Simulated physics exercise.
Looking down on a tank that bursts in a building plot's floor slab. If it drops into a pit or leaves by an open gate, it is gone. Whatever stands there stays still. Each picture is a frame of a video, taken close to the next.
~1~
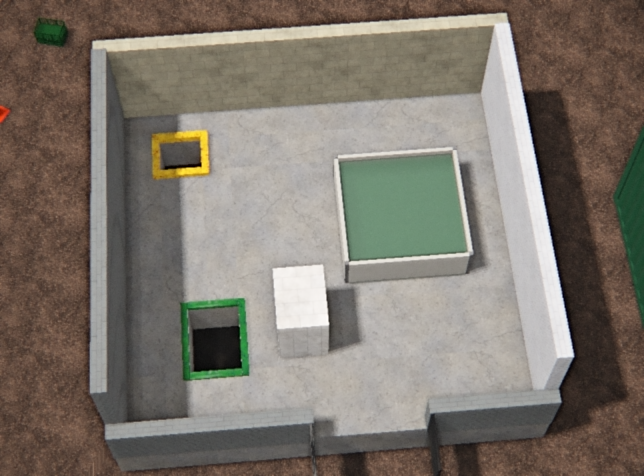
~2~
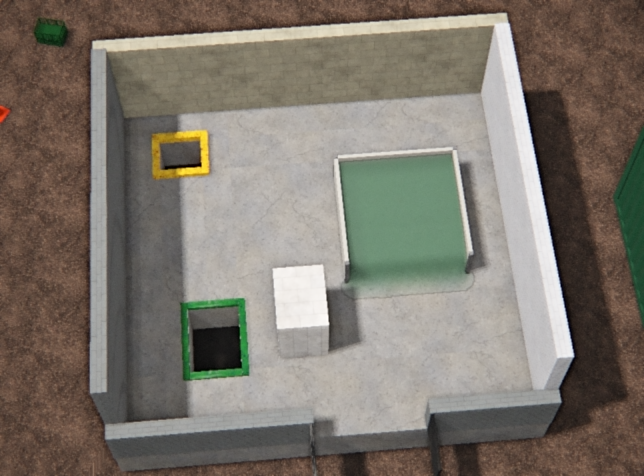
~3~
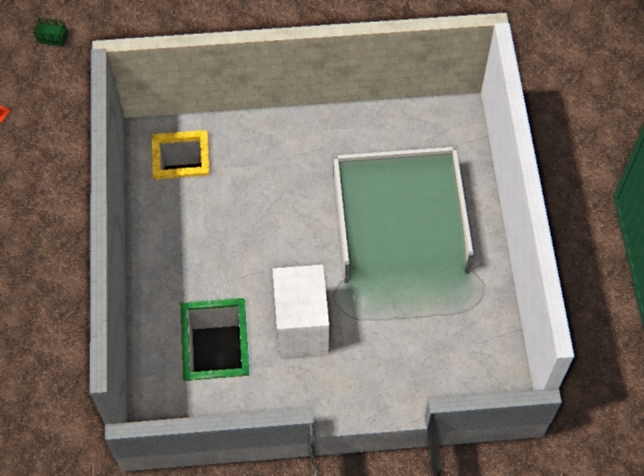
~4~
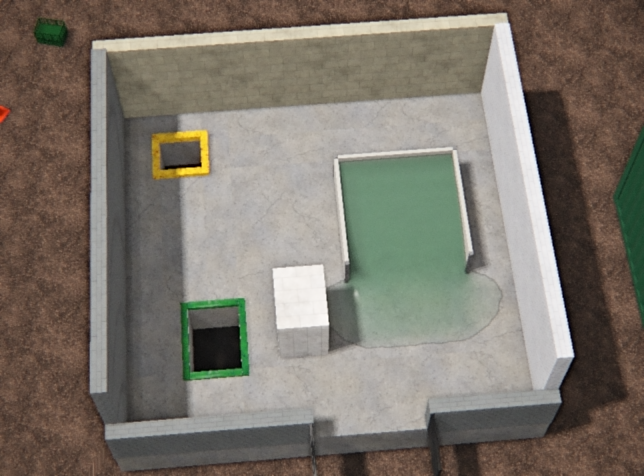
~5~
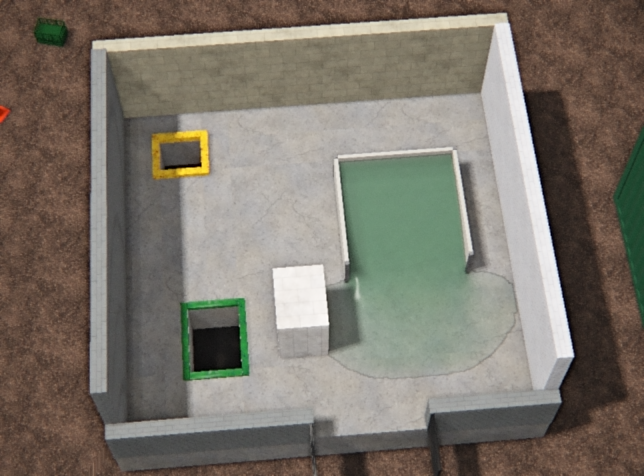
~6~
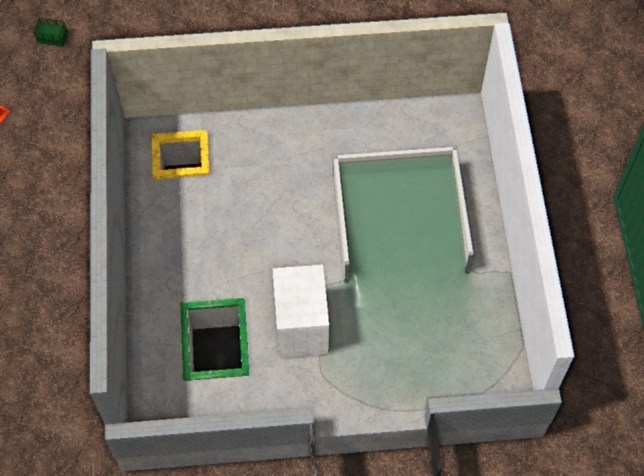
Green water bursting from the open front of a tank and spreading across a walled concrete floor beside a white block.
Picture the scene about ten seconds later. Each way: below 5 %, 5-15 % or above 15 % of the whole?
I'd say the gate drains a lot - upwards of fifteen per cent; I'd say the yellow pit drains very little - not reaching five per cent; I'd say the green pit drains very little - not reaching five per cent.
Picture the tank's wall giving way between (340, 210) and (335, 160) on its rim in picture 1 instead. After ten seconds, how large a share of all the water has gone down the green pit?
Green takes 4 in a hundred.
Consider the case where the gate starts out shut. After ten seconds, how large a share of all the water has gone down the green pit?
That would be 6 percent for the green pit.
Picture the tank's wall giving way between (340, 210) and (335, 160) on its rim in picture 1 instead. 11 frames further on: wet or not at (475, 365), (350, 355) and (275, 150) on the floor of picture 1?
In the order asked: Out of reach, out of reach, sodden.
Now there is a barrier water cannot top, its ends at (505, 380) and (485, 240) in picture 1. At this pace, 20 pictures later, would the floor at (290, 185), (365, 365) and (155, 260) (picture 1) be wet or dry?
Okay, the first comes out left untouched, the next soaked, and the last left untouched.
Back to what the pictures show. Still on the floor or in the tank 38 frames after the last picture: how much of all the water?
Near 58 in a hundred.
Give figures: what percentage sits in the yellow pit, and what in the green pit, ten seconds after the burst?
Close to 0 per cent, and close to 0 per cent.
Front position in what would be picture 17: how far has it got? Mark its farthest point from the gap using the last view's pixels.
The front should reach about (231, 430).
A moment on, water covers 25 % of the floor; the gate 4 %, the yellow pit 0 %, the green pit 0 %.
Next, water covers 30 % of the floor; the gate 15 %, the yellow pit 0 %, the green pit 0 %.
Then, water covers 35 % of the floor; the gate 30 %, the yellow pit 0 %, the green pit 0 %.
Later, water covers 50 % of the floor; the gate 42 %, the yellow pit 0 %, the green pit 0 %.
In the end, water covers 85 % of the floor; the gate 49 %, the yellow pit 0 %, the green pit 0 %.
